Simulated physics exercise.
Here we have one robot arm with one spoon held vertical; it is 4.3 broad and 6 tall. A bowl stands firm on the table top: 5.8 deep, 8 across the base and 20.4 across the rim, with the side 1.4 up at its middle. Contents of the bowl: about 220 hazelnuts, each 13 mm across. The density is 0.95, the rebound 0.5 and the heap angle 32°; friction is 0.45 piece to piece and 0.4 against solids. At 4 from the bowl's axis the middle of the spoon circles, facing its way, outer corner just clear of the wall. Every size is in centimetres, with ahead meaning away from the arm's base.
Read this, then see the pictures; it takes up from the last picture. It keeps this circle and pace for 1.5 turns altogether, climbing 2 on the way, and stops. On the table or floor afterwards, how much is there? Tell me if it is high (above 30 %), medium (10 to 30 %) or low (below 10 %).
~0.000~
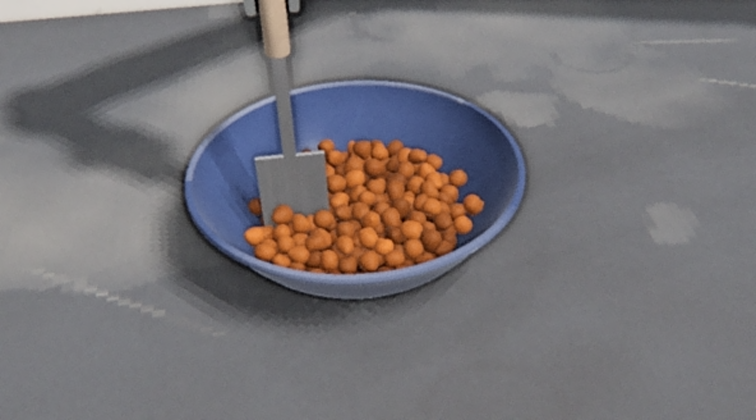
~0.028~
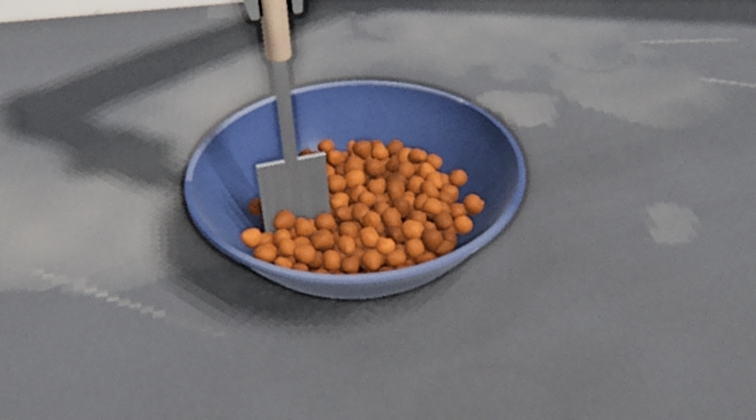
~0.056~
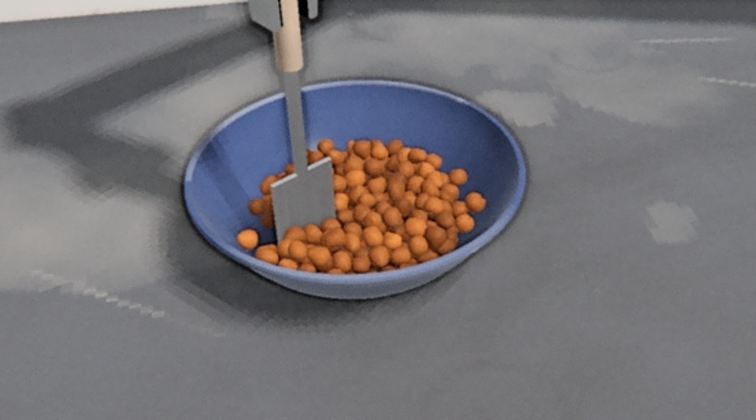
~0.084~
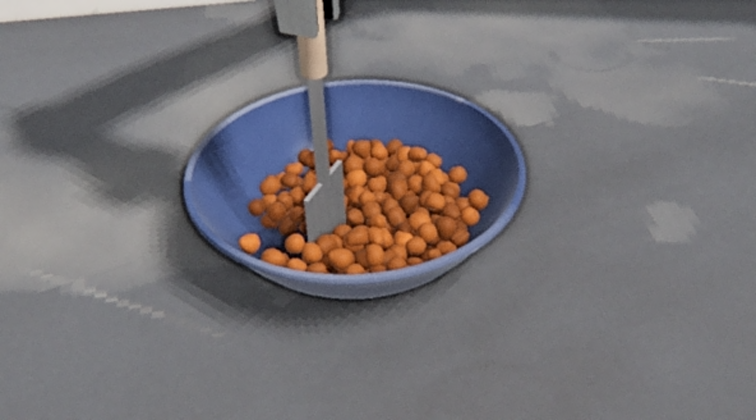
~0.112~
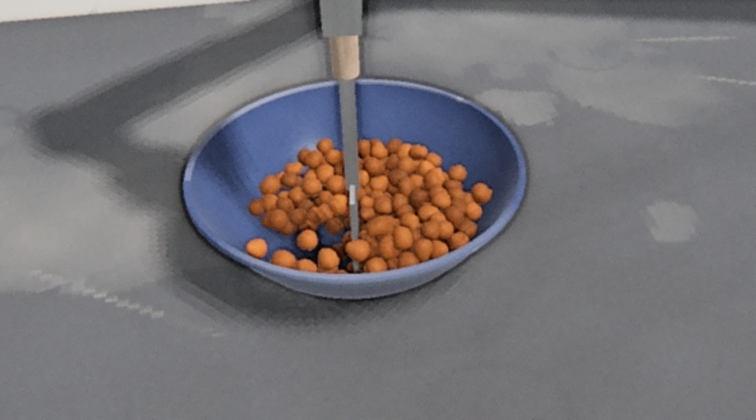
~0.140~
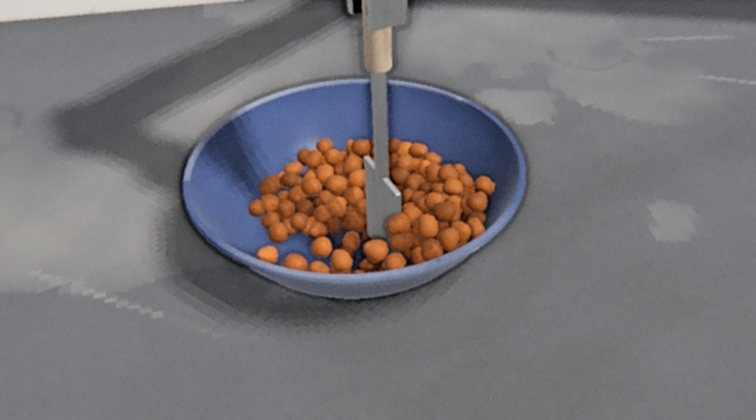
It is medium, 10 to 30 %.
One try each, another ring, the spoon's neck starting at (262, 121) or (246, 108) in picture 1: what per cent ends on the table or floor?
First try about 25 per cent, second try about 5 per cent.
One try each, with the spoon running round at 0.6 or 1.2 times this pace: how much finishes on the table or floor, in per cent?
It would be about 5 and 30 percent respectively.
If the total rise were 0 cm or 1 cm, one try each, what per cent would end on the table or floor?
Some 20 and some 25 per cent.
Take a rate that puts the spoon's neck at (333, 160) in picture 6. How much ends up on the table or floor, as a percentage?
It comes to around 5 percent.
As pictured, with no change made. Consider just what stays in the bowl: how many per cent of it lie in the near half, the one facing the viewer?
Some 50 per cent.
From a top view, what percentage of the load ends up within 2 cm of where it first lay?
Something close to 10 percent, I'd say.
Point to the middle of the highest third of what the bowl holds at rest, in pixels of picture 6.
Looks like roughly (355, 212) to me.
After 0.32 s, 274° round, highest piece 8 above the table; 193 in the bowl, 13 on the table or floor, 14 in flight or on the tool.
After 0.51 s, 79° round, highest piece 7 above the table; 185 in the bowl, 34 on the table or floor, 1 in flight or on the tool.
After 0.80 s, 180° round, highest piece 4 above the table; 185 in the bowl, 35 on the table or floor.
After 1.50 s, 180° round, highest piece 4 above the table; 185 in the bowl, 35 on the table or floor.
In the end, 185 in the bowl, 35 on the table or floor. That is 16 % on the table or floor.
